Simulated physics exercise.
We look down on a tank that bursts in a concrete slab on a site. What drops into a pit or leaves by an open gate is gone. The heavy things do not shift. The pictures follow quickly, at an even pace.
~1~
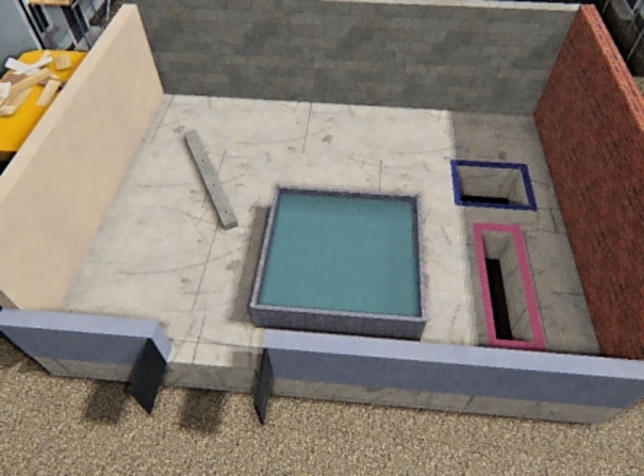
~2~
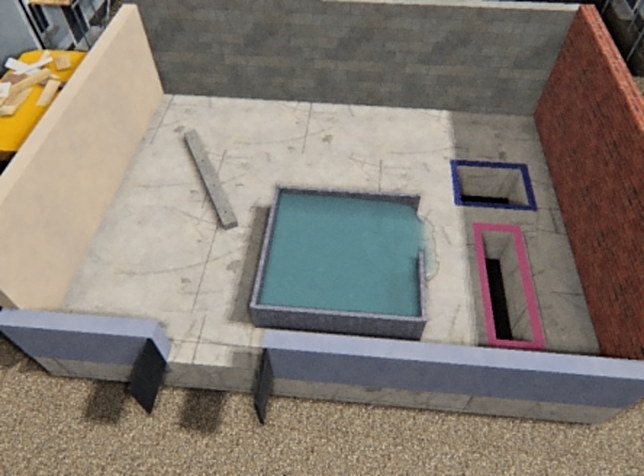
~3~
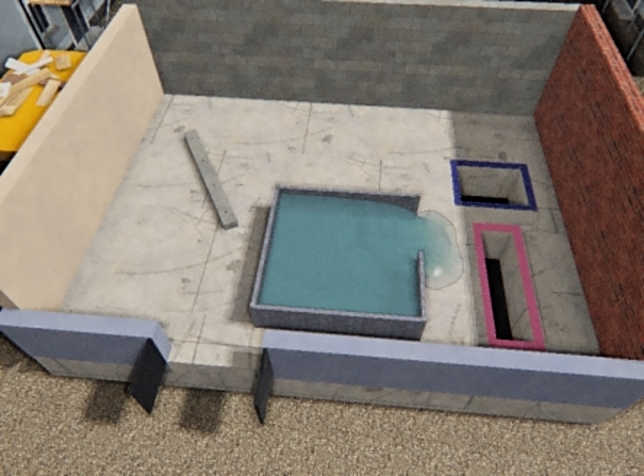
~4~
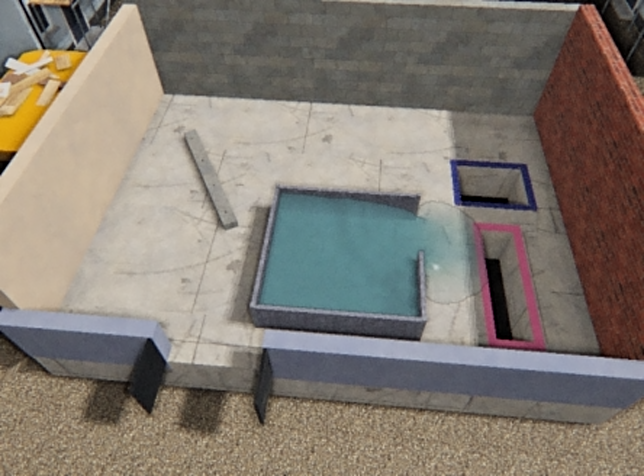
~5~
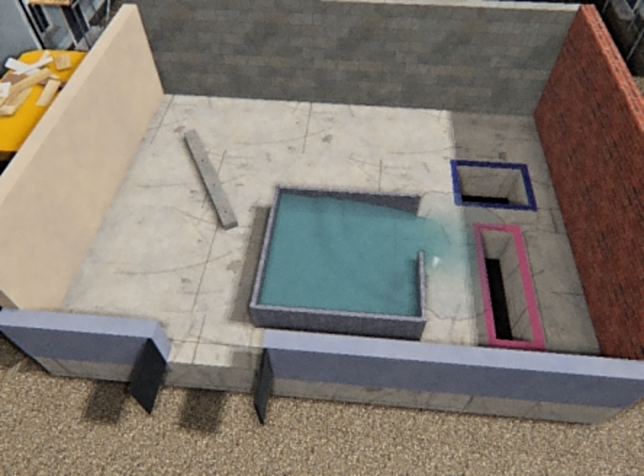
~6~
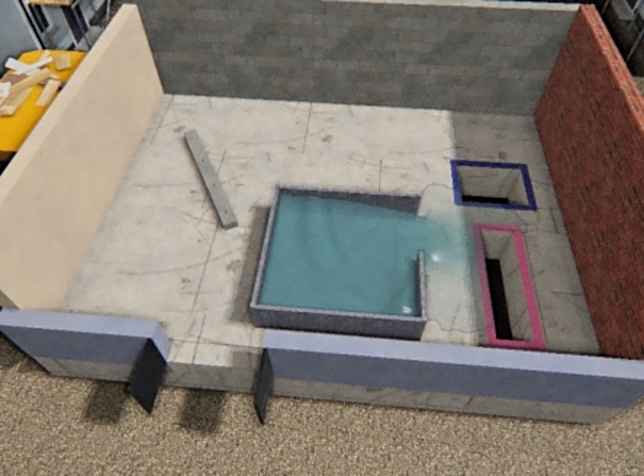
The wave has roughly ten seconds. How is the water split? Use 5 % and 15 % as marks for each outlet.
The gate takes under 5 %; the pink pit takes over 15 %; the blue pit takes over 15 %.
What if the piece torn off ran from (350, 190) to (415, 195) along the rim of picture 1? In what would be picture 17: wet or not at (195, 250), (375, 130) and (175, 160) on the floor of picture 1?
In turn: Dry, under water, free of water.
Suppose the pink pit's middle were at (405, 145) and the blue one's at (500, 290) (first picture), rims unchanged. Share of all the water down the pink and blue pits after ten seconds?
Roughly, in per cent: Pink 20, blue 30.
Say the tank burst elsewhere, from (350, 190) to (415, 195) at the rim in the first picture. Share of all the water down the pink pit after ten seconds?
Roughly, in per cent: Pink 4.
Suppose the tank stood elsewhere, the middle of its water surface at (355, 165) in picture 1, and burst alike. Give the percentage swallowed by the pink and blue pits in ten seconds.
Parts in a hundred: Pink 4, blue 55.
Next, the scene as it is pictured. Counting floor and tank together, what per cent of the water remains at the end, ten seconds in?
Close to 28 %.
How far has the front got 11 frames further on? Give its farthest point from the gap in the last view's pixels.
I would point to (539, 155).
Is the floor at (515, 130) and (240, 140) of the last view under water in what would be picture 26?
In that order: Wet, clear.
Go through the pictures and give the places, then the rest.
The open tank at (343, 249) is whole and still, in the first frame.
Water pours out at (414, 240) and has run to (426, 276), in the second frame.
Water pours out at (414, 241) and has run to (453, 275), in the third frame.
Water pours out at (414, 241) and has run to (484, 278), in the fourth frame.
The front is at (498, 223), out from the gap at (414, 241), in the fifth frame.
Water pours out at (414, 240) and has run to (515, 222), in the sixth frame.
A moment on, water covers 10 % of the floor; the gate 0 %, the pink pit 10 %, the blue pit 2 %.
Next, water covers 10 % of the floor; the gate 0 %, the pink pit 19 %, the blue pit 6 %.
Then, water covers 10 % of the floor; the gate 0 %, the pink pit 30 %, the blue pit 10 %.
Later, water covers 15 % of the floor; the gate 0 %, the pink pit 42 %, the blue pit 15 %.
In the end, water covers 15 % of the floor; the gate 0 %, the pink pit 53 %, the blue pit 20 %.
